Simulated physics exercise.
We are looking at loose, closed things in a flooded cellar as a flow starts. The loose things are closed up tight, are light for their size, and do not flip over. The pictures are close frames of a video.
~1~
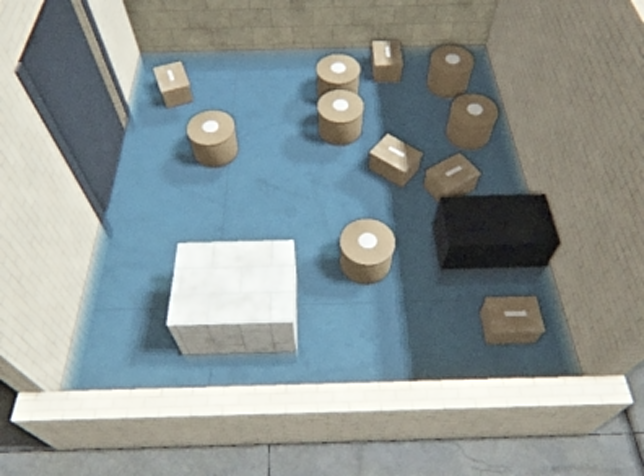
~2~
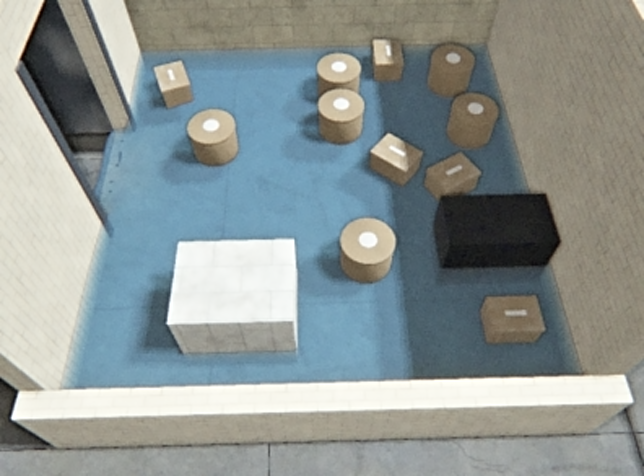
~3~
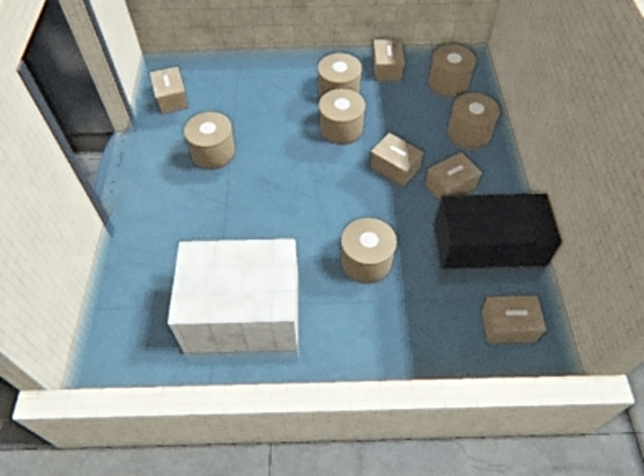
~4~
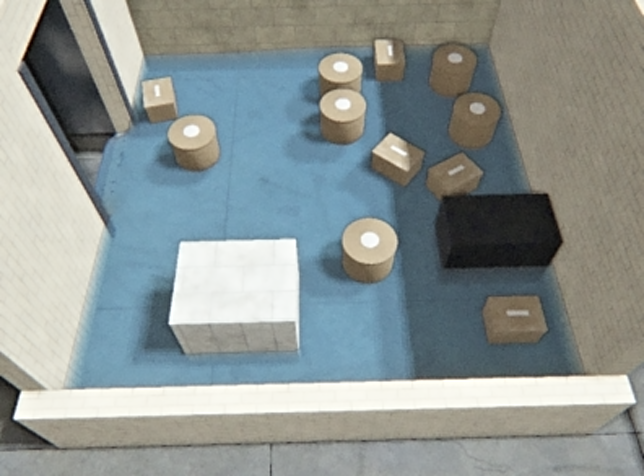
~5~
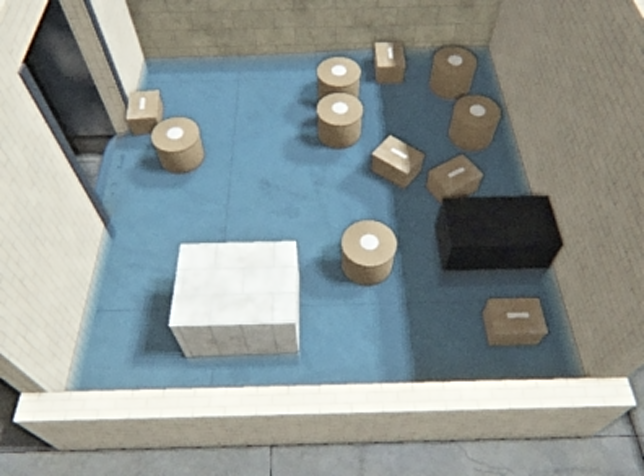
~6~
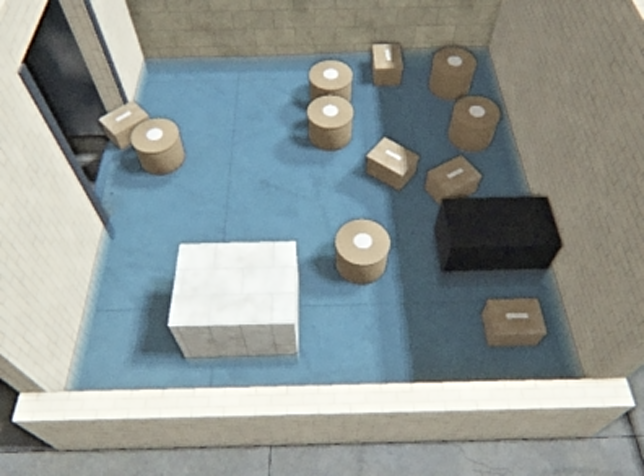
A large white block stands at the lower left of a walled, blue-floored room seen from high above, with a black block at the right. Small tan boxes and round tan tubs with pale labels are scattered around them. A doorway at the upper left opens, then the nearby box and tub drift left toward it, and finally some central ones shift slightly left.
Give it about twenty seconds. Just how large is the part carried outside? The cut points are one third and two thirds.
The portion is in the middle third.
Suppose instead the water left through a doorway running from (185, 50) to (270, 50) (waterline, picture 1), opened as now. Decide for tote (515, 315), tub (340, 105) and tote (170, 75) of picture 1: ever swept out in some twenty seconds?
Object by object: Never exits, drifts out, drifts out.
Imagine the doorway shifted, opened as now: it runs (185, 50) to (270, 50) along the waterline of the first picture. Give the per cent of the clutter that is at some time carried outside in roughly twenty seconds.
By my count it's 60 percent.
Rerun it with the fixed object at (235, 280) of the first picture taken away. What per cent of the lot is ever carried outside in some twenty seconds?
50 per cent.
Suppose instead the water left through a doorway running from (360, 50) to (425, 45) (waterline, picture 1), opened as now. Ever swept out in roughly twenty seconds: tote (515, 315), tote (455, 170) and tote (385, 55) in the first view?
Following that order: Remains behind; remains behind; escaped.
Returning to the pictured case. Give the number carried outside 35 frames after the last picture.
By my count it is 6.
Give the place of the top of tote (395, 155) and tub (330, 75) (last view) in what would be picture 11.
Near (349, 152) and (279, 74).
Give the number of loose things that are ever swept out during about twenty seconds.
7 in all.
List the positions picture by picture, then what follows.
In the first frame, a tote at (171, 76) floats; a tub at (211, 127), afloat; 0 of 11 have shifted.
In the second frame, a tote at (171, 76), afloat; a tub at (211, 126), afloat; 0 of 11 have shifted.
In the third frame, a tote at (167, 82), afloat, close to its start; a tub at (208, 129), afloat, close to its start; 1 of 11 have shifted.
In the fourth frame, a tote at (158, 92), afloat, close to its start; a tub at (192, 132), afloat, close to its start; 2 of 11 have shifted.
In the fifth frame, a tote at (143, 104), afloat, a stride from its start; a tub at (175, 134), afloat, a stride from its start; 2 of 11 have shifted.
In the sixth frame, a tote at (124, 117) floats, a stride from its start; a tub at (155, 135) floats, a stride from its start; 5 of 11 have shifted.
A moment on, 2 of 11 are out; 9 afloat.
Next, 2 of 11 are out; 9 afloat.
Later, 6 of 11 are out; 5 afloat.
In the end, 7 of 11 are out; 4 afloat.
